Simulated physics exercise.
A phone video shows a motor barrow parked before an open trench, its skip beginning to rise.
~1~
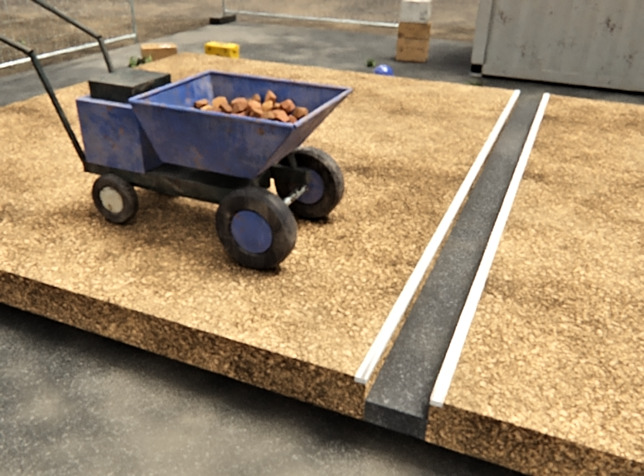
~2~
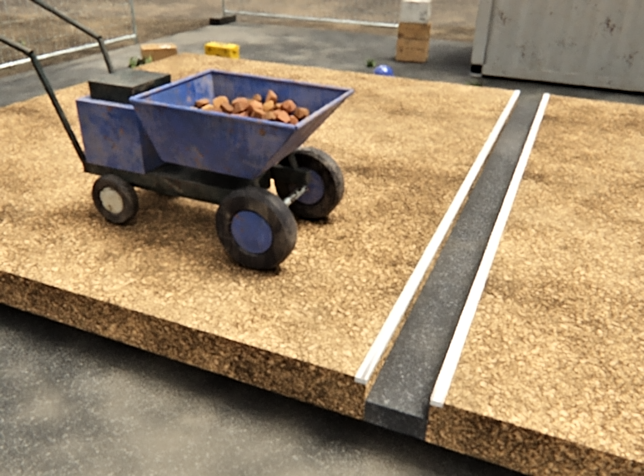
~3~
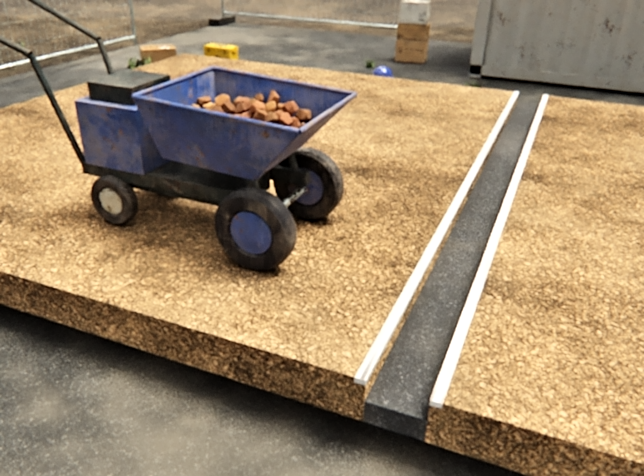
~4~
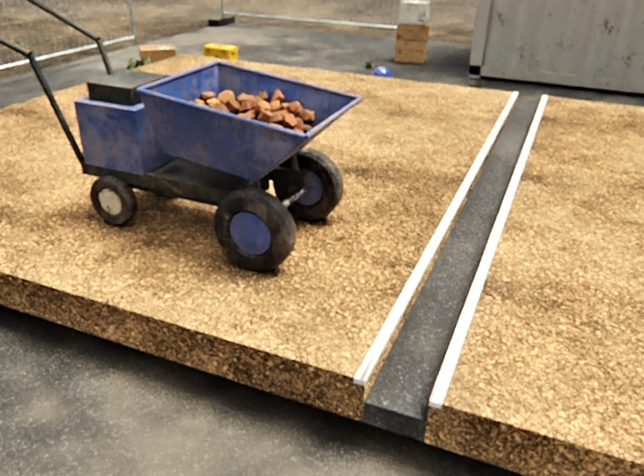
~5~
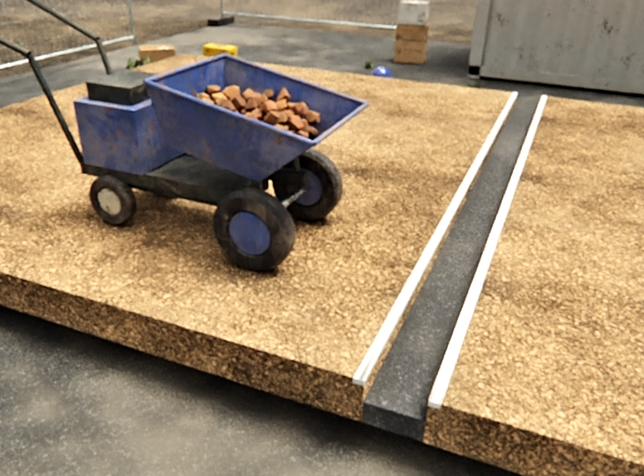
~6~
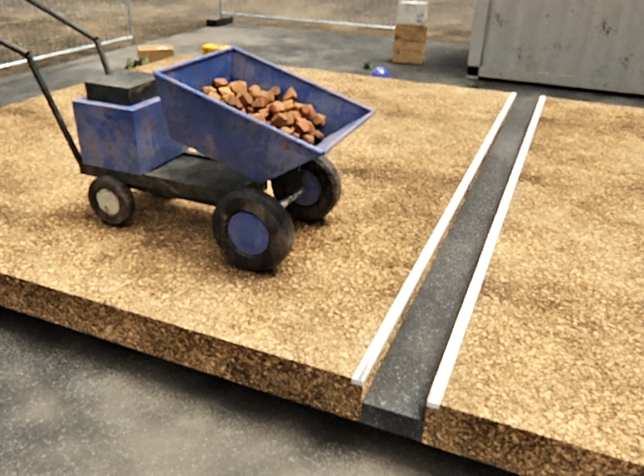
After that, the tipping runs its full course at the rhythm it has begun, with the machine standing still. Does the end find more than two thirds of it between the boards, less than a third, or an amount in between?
Most likely the part landing in the trench will be one third to two thirds.
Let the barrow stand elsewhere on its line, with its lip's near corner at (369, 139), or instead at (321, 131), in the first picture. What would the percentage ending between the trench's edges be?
Well, you'd get roughly 30 per cent from the first place and roughly 60 per cent from the second.
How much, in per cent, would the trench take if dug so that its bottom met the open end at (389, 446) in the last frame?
The share would be close to 50 percent.
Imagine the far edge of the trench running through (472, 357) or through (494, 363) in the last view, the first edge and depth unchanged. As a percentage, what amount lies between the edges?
You'd get 50 in a hundred the first time and 50 in a hundred the second.
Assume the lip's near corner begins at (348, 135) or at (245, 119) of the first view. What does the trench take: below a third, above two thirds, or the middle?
Note - position 1: Between a third and two thirds; position 2: Under a third.
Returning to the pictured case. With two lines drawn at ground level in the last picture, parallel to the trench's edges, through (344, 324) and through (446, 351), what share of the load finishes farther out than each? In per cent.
In order: 80 percent, then 10 percent.
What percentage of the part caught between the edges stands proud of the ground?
20 per cent or so.
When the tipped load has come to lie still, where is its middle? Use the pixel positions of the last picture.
Roughly pixel (436, 273).
Soon, skip tipped steeply; all in the skip.
A while on, skip tipped right over; most in the skip; a small part short of the trench; a stray few in or heaped over the trench; a stray few falling.
Towards the end, skip tipped right over; about a quarter in the skip; about a quarter short of the trench; about half in or heaped over the trench; a stray few beyond it.
Finally, skip tipped right over; about a quarter in the skip; about a quarter short of the trench; about half in or heaped over the trench; a small part beyond it.
